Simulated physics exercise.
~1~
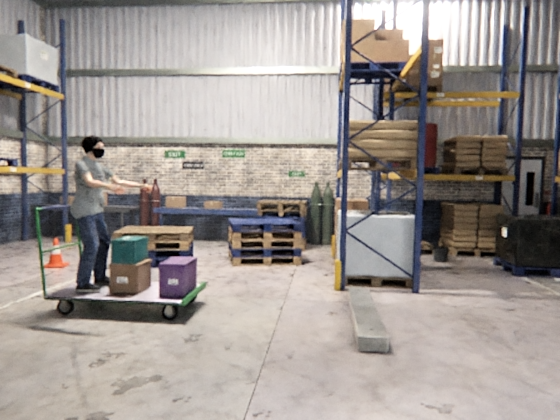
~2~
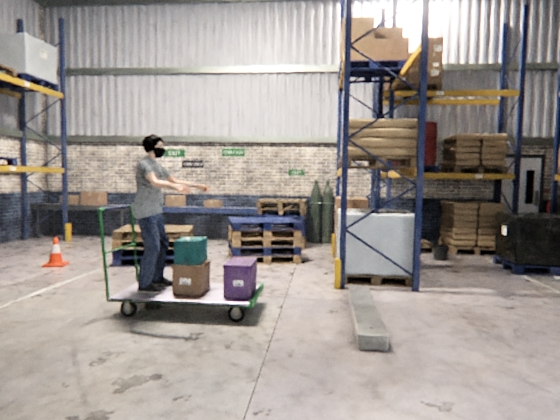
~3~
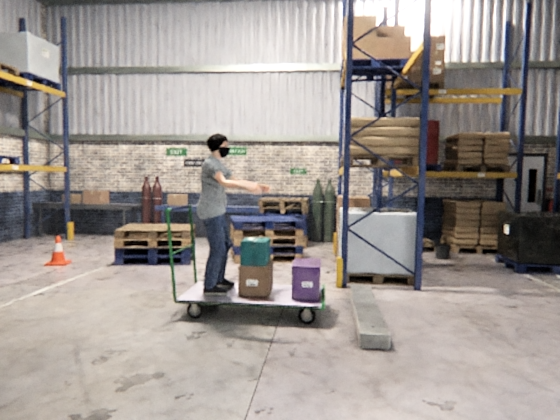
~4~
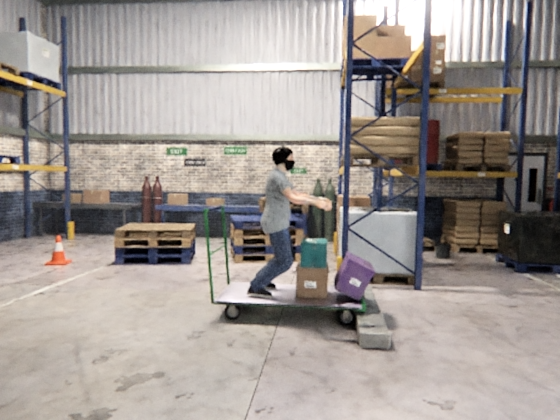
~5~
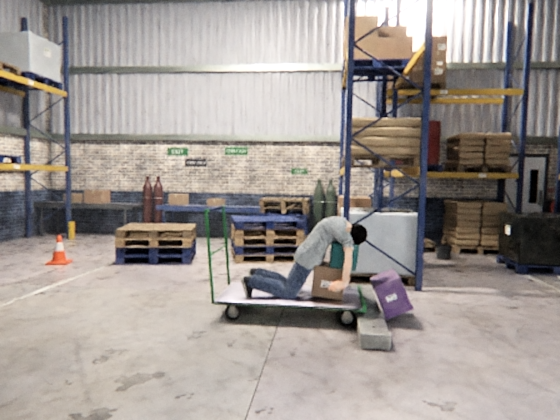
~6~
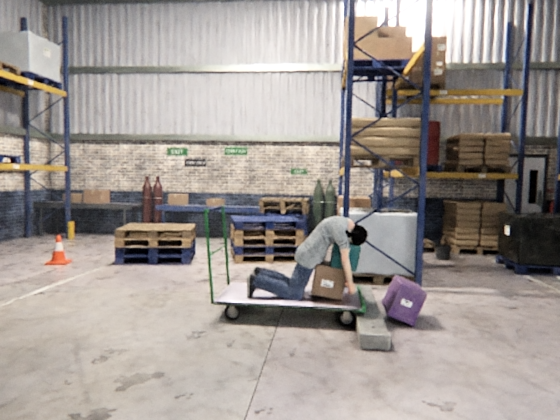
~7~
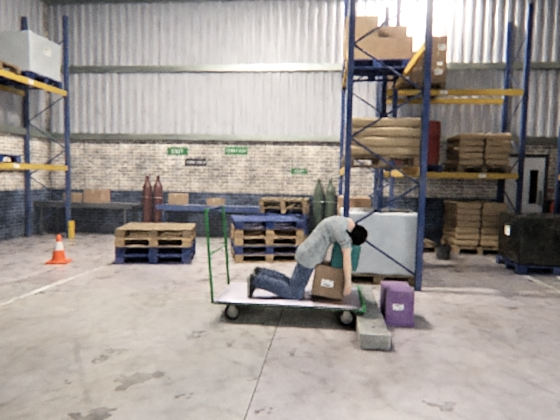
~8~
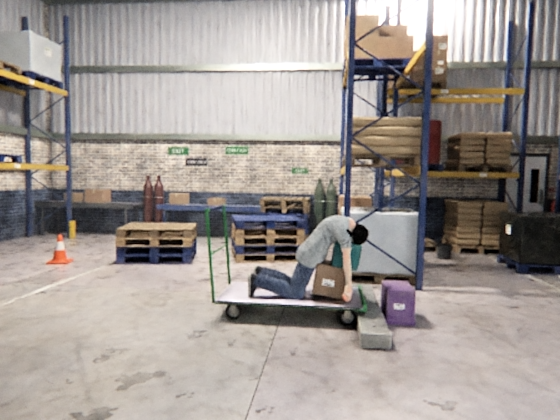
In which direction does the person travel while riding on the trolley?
The person travels to the right, riding on the trolley toward the kerb.
A platform trolley carrying a standing person and three containers rolls right across a warehouse floor and stops at a low kerb. The purple box tips off the front onto the floor, while the person drops forward and ends slumped over the brown box, still on the deck.
